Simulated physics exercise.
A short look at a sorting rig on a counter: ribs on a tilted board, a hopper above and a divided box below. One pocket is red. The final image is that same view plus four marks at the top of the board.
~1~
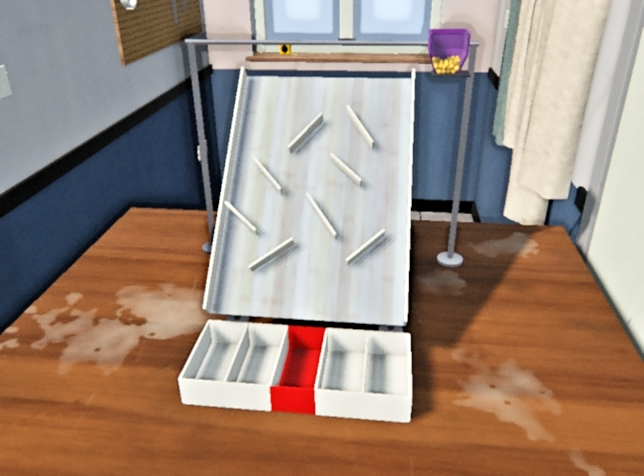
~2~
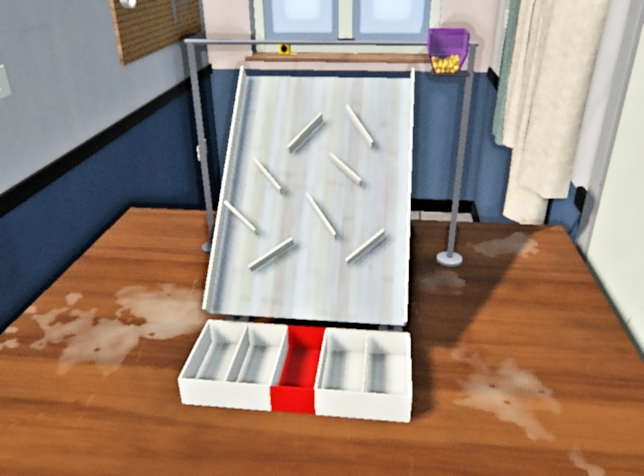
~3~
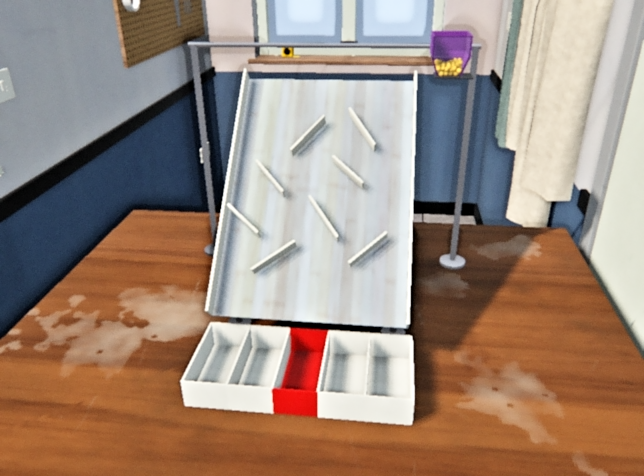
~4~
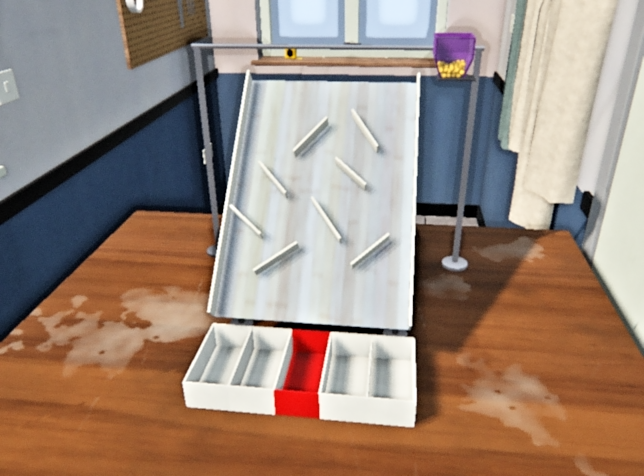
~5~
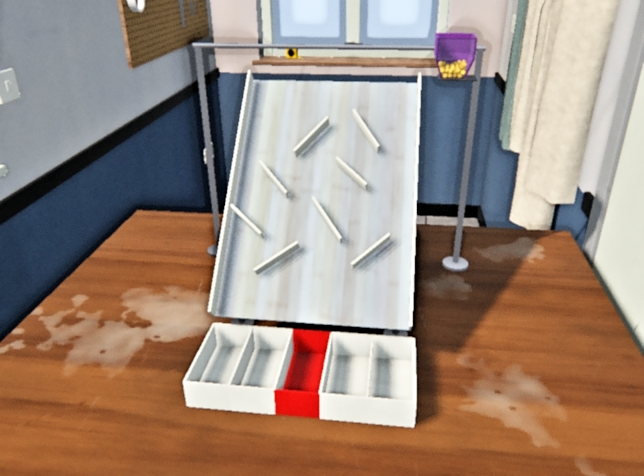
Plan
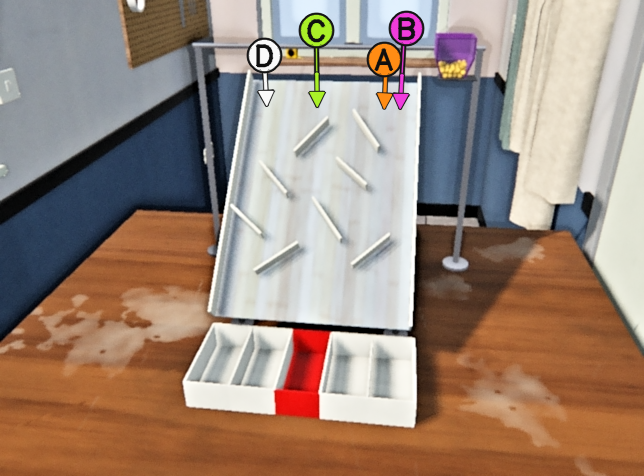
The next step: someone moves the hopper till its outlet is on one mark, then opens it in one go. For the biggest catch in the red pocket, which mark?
Choose C.
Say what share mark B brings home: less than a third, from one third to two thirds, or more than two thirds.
It is less than a third.
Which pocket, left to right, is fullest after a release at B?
The fifth.
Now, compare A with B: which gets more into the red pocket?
B.
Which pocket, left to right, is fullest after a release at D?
The first from the left.
On the marked copy, mark A meets the board at (384, 103); mark B meets the board at (400, 103); mark C meets the board at (317, 101); mark D meets the board at (266, 100).
With A, a small part in the red pocket, most in other pockets, a small part outside the box.
With B, about a quarter in the red pocket, about two thirds in other pockets, a small part outside the box.
With C, about a third in the red pocket, about half in other pockets, a small part outside the box.
With D, a small part in the red pocket, most in other pockets, a small part held on the board, a stray few outside the box.
